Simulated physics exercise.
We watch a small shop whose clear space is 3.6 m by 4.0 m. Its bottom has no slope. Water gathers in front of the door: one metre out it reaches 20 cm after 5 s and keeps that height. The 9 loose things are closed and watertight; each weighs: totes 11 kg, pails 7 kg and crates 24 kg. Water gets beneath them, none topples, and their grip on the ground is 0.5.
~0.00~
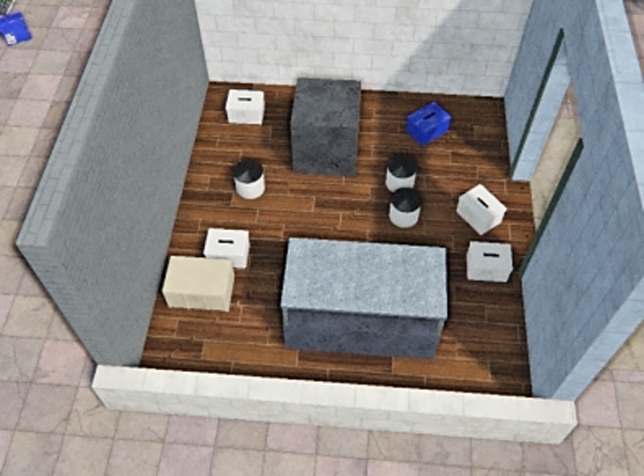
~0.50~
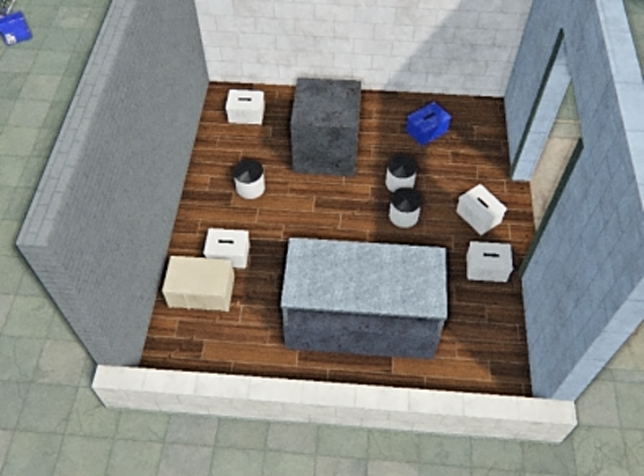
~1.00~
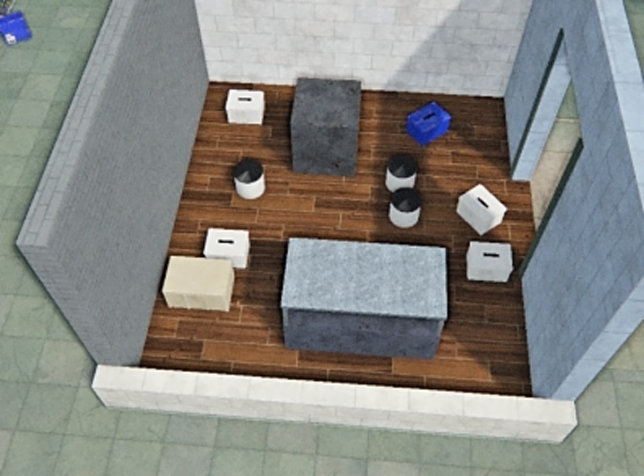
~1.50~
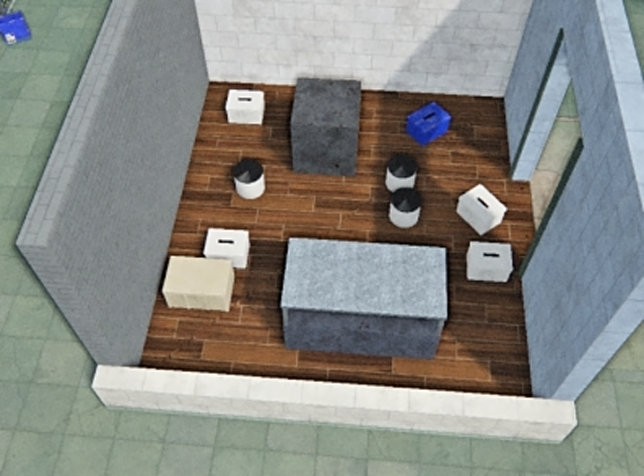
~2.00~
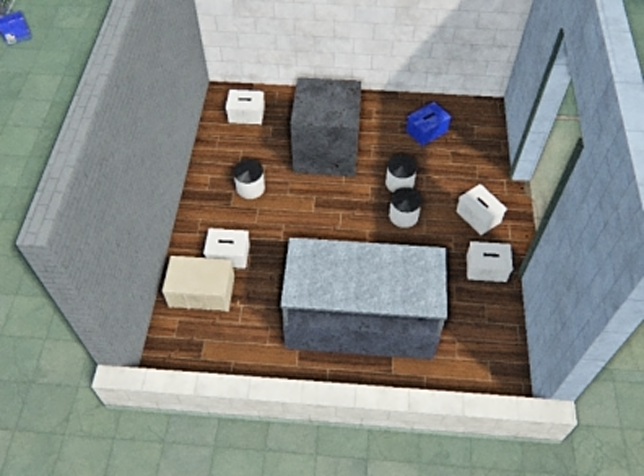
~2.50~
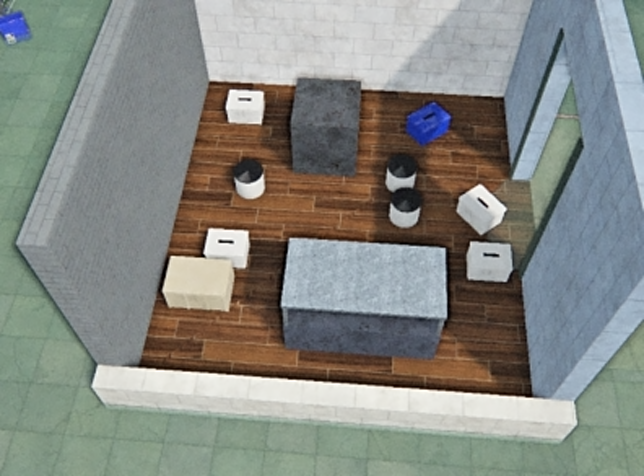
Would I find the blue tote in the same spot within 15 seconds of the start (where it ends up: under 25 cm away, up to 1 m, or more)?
The blue tote slides a little.
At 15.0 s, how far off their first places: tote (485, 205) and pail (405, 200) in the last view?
In turn: 250 cm, 200 cm.
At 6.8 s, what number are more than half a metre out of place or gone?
I count 2.
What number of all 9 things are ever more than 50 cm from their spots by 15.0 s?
That makes 9.
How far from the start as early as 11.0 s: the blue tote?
Roughly 5 cm by then.
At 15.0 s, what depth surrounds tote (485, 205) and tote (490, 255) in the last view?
Roughly 13 and 12 cm.
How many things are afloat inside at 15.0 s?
I count 9.
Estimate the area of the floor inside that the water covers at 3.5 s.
About 1.5 m2.
After 3.5 s the blue tote is near (429, 117), 0.0 m from its start, aground; 0 afloat.
After 6.8 s the blue tote is near (427, 113), 0.1 m from its start, aground; 1 afloat.
After 11.0 s the blue tote is near (427, 113), 0.1 m from its start, aground; 7 afloat.
After 15.0 s the blue tote is near (470, 145), 0.6 m from its start, afloat; 9 afloat.
